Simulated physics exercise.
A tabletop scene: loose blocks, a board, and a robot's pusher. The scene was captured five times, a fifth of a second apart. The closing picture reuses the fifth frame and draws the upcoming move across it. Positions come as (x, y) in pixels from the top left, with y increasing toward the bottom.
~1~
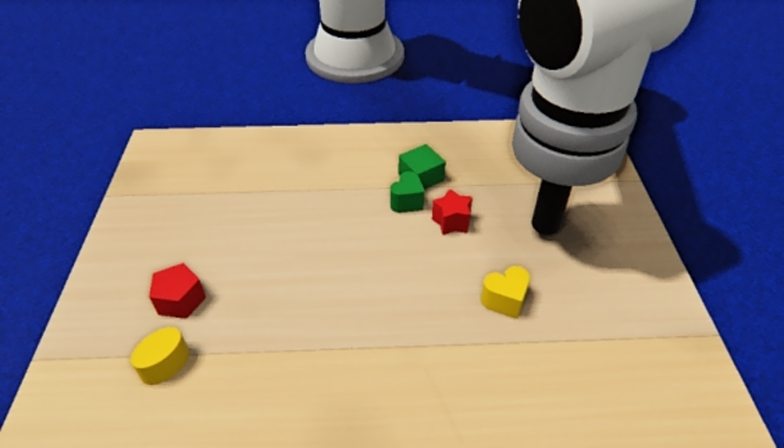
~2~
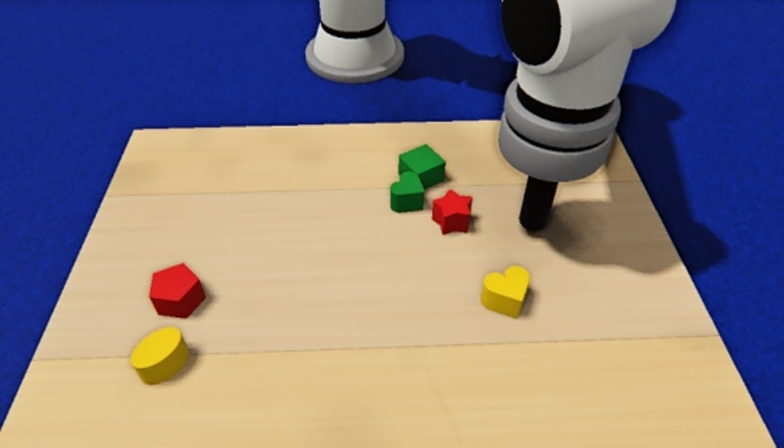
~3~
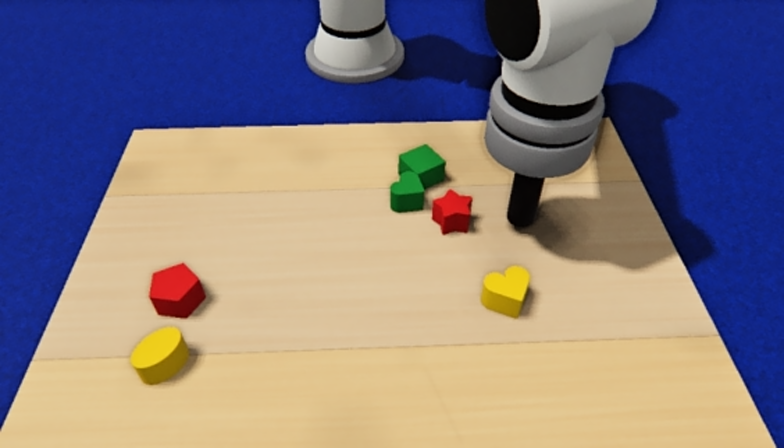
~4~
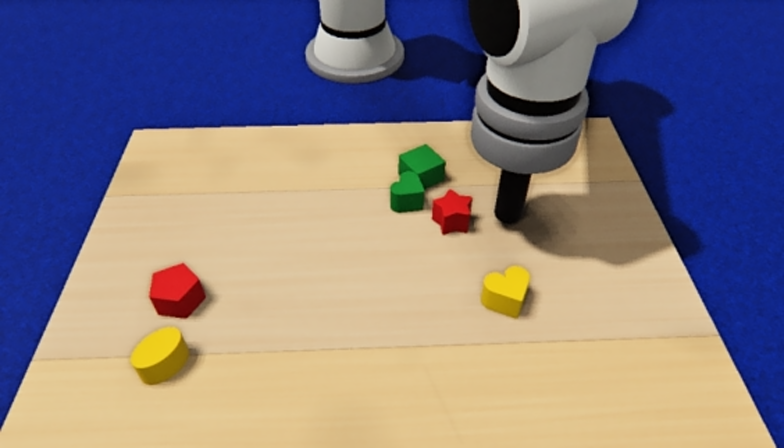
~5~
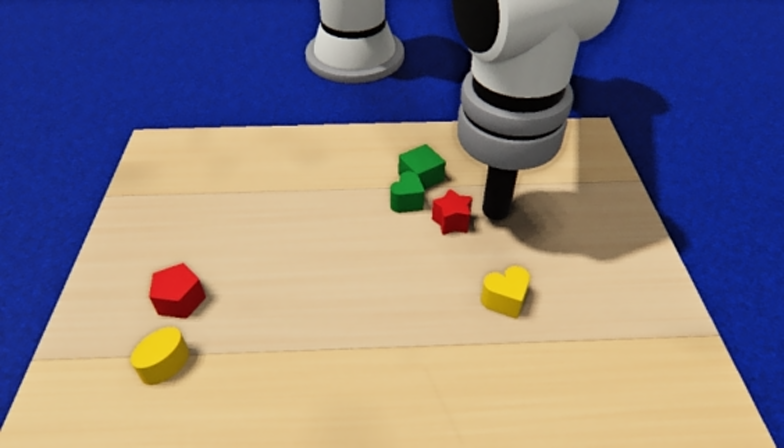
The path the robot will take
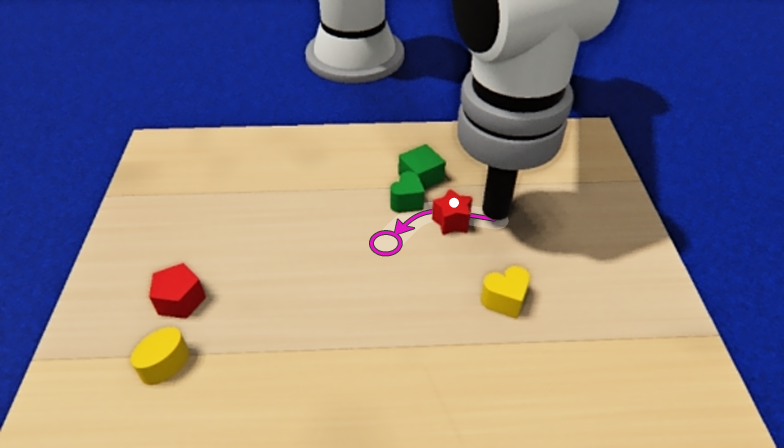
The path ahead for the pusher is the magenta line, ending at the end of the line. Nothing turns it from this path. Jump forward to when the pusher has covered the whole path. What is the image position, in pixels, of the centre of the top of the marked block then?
It is at (371, 244).
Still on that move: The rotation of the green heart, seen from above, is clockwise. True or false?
That is true.
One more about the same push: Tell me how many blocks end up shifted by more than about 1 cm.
It should be two, as far as I can tell.
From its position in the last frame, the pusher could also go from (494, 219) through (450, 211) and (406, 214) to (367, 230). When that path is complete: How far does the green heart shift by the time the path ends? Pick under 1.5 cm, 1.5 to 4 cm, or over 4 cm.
It travels between 1.5 and 4 cm.
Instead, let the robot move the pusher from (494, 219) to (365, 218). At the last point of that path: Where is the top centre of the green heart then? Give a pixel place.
Around (384, 178).
The line goes from (494, 219) by way of (452, 212) and (413, 218) to (386, 243); the dot is on the red star.
The first path, step by step. One third of the way, pusher at (452, 205); red star at (429, 204), turned 45° anticlockwise.
Two thirds of the way, pusher at (413, 211); green heart at (395, 183), turned 45° clockwise; red star at (398, 217), turned 70° anticlockwise.
At the end, pusher at (386, 236); green heart at (395, 183), turned 45° clockwise; green square piece unmoved; red star at (371, 244), turned 75° anticlockwise.
